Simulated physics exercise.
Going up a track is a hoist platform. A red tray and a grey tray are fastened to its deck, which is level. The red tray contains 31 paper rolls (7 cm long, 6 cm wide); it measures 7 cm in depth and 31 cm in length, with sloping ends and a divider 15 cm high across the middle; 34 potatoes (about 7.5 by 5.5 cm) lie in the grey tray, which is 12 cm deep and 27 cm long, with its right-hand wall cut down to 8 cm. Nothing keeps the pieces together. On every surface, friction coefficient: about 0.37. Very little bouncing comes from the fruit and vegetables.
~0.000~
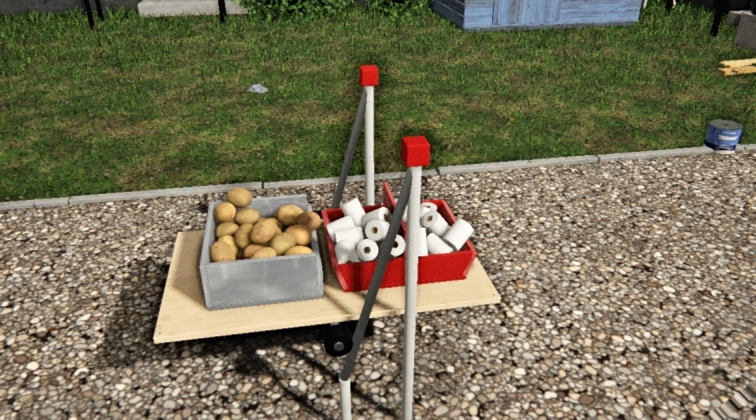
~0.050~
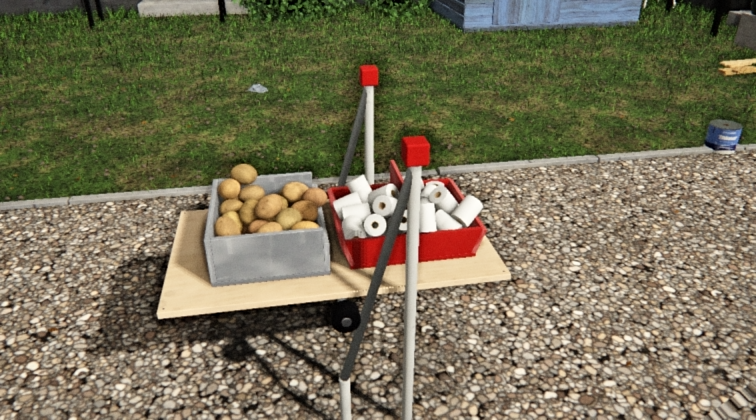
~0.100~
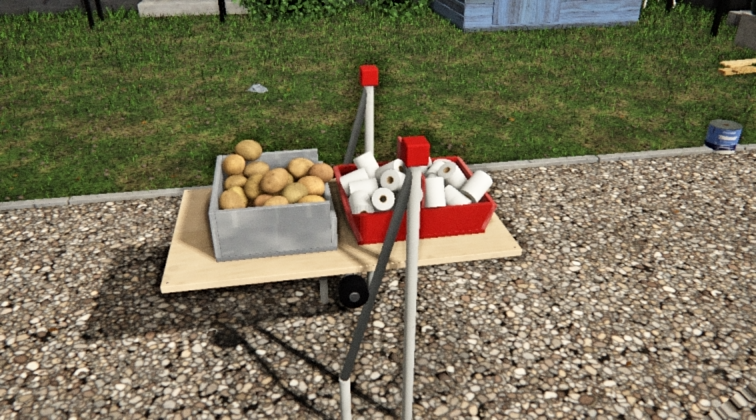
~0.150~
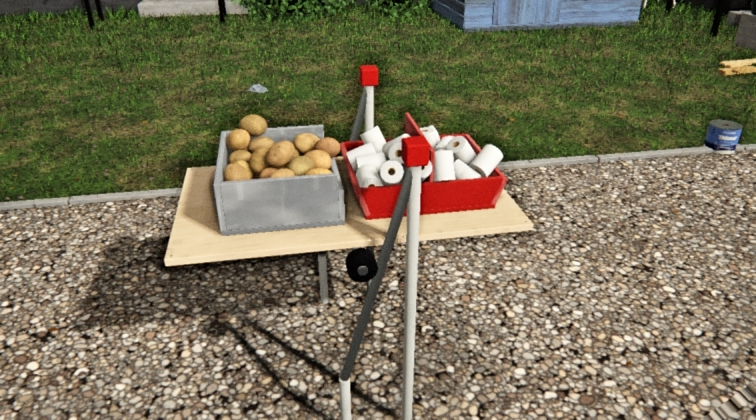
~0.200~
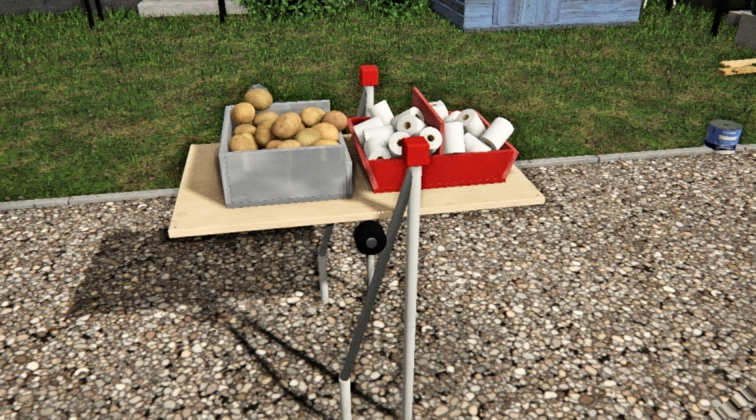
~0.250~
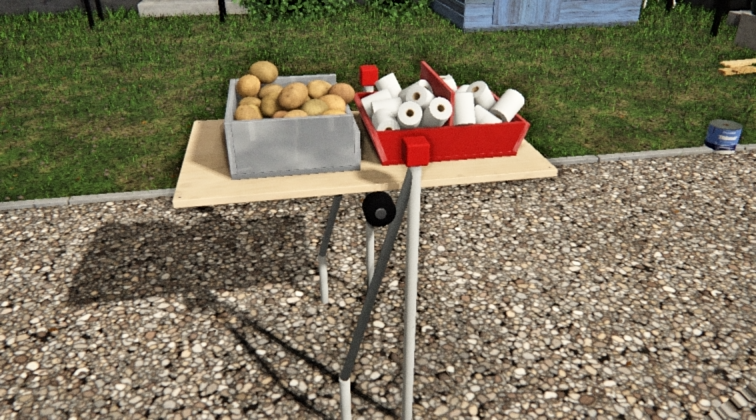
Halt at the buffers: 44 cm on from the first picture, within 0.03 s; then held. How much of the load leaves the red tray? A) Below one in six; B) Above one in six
(B) Above one in six.
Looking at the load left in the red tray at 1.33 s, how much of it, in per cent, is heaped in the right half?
I'd put it at around 40 percent.
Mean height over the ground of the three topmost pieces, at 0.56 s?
Around 96 cm high.
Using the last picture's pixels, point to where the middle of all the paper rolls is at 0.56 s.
Around (432, 81) in pixels.
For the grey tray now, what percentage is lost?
Grey tray - about 20 per cent.
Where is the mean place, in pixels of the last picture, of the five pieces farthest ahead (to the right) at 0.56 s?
Centre: Approx. (527, 69) px.
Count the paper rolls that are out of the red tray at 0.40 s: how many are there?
About 1.
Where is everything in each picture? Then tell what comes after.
In the first picture (each is followed by its nearest rim corner in this view), red tray, (338, 266); grey tray, (205, 265); moved 0 cm; none out.
The second picture shows red tray, (345, 241); grey tray, (210, 239); moved 7 cm.
The third picture shows red tray, (352, 216); grey tray, (215, 212); moved 15 cm.
The fourth picture shows red tray, (360, 189); grey tray, (220, 183); moved 22 cm.
The fifth picture shows red tray, (368, 161); grey tray, (225, 153); moved 30 cm.
The sixth picture shows red tray, (376, 132); grey tray, (231, 122); moved 37 cm; none out.
After 0.28 s, the buffers are touched.
After 0.40 s, red tray 30 in, 1 out and grey tray 33 in, 1 out.
After 0.56 s, red tray 27 in, 4 out and grey tray 30 in, 4 out.
After 0.78 s, red tray 22 in, 9 out and grey tray 28 in, 6 out.
When it is over (at 1.33 s), red tray 21 in, 10 out and grey tray 27 in, 7 out. Asked share, 10 of 31, 32 per cent.
